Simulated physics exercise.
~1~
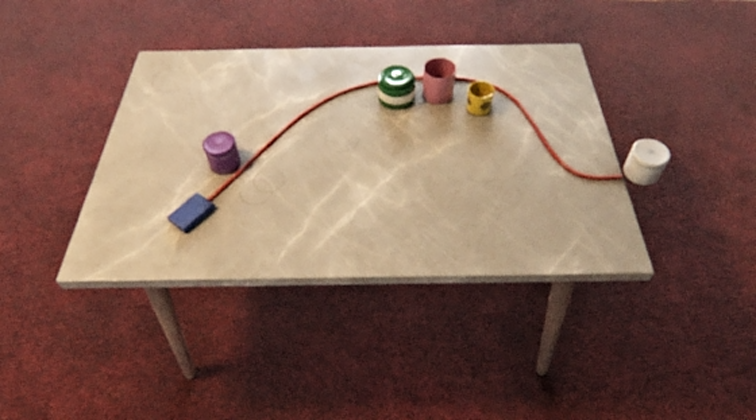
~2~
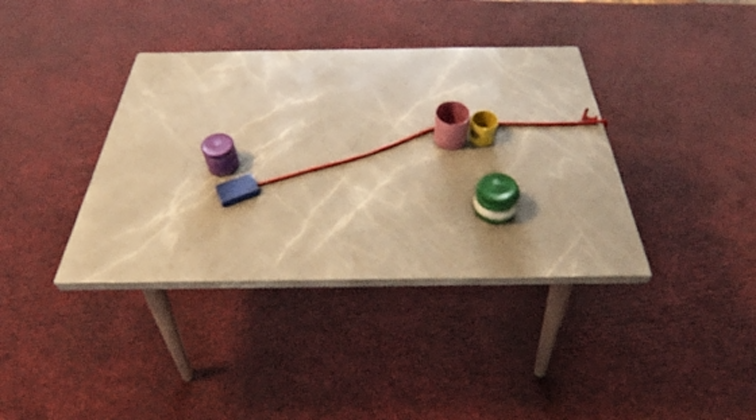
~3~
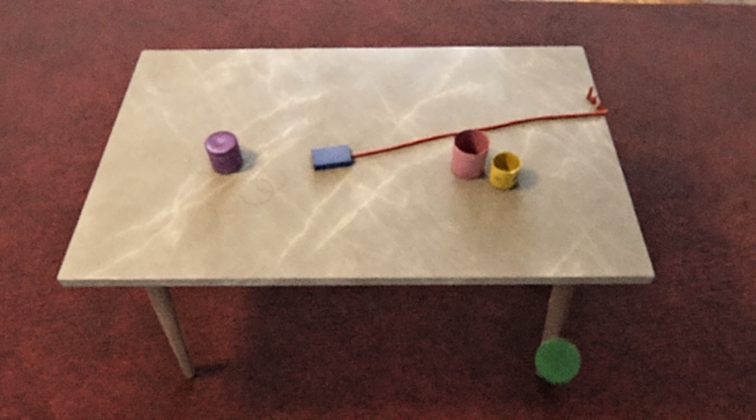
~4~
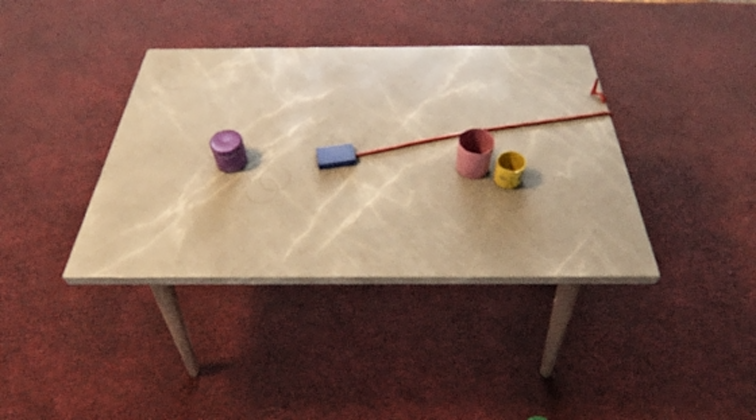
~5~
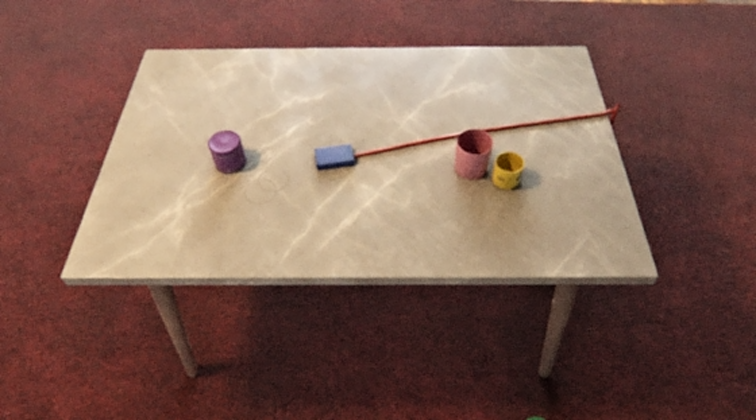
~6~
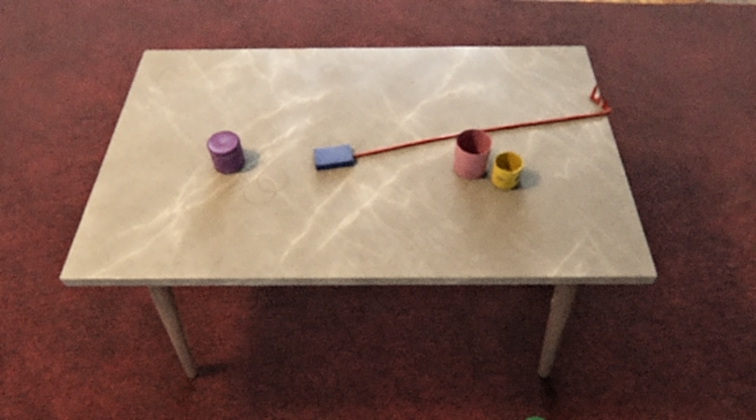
A red cord drags a blue block rightward as green and white containers leave the table.
